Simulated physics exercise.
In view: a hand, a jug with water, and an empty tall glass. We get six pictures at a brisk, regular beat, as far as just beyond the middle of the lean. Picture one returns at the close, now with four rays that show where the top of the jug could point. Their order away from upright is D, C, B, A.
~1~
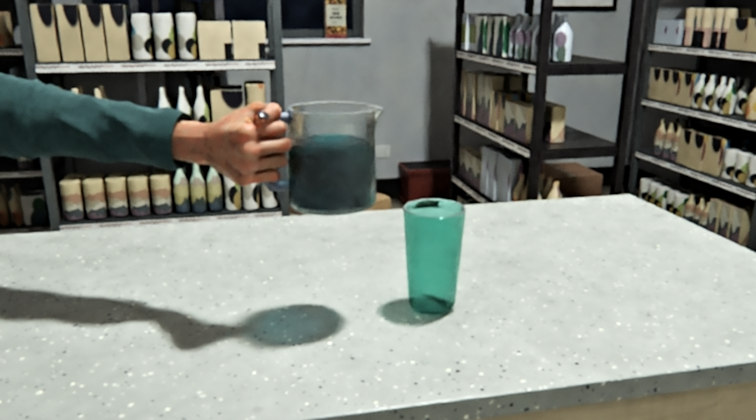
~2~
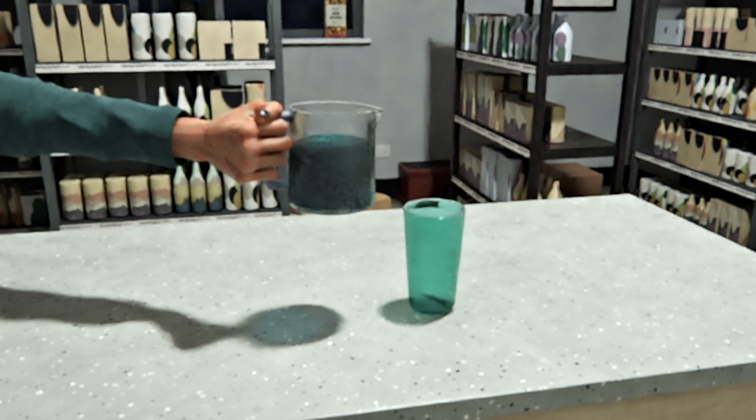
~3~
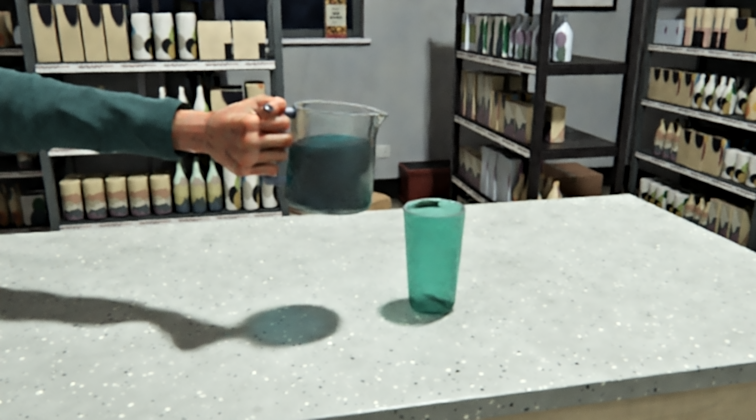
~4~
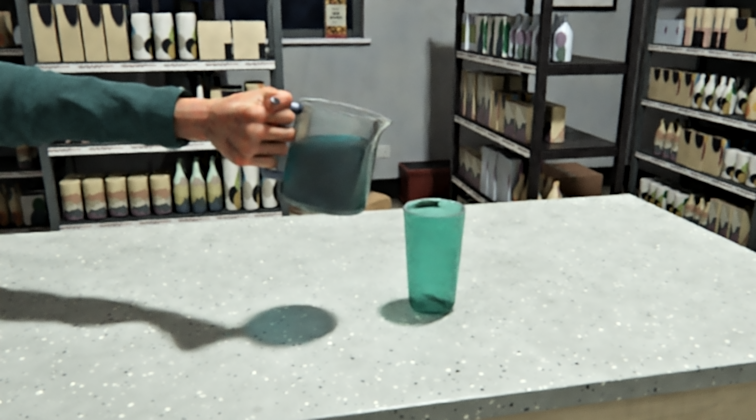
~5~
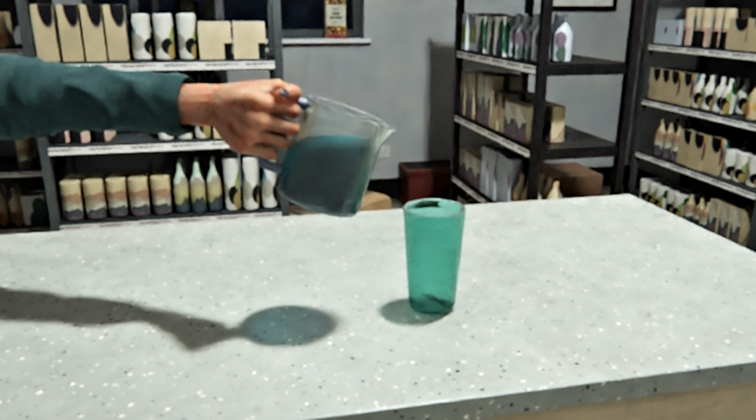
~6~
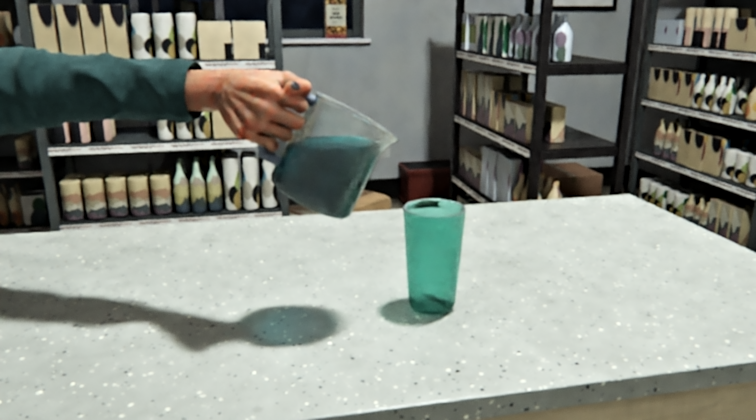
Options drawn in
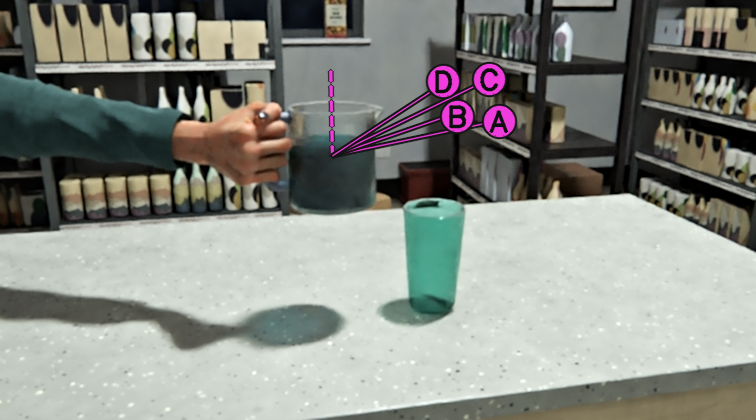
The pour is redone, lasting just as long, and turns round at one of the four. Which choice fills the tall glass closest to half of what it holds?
Go for C.
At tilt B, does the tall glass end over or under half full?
Over.
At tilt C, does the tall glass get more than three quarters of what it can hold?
No, it does not.
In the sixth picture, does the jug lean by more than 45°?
No, it does not.
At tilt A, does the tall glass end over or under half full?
Over.
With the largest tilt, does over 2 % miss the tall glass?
Yes.
In magenta, A at (482, 123); B at (440, 118); C at (474, 86); D at (429, 92).
If A is chosen, the tall glass ends with about 77 % of what it can hold; 9 % of the water is spilt.
If B is chosen, the tall glass ends with about 71 % of what it can hold.
If C is chosen, the tall glass ends with about 52 % of what it can hold.
If D is chosen, the tall glass ends with about 33 % of what it can hold.
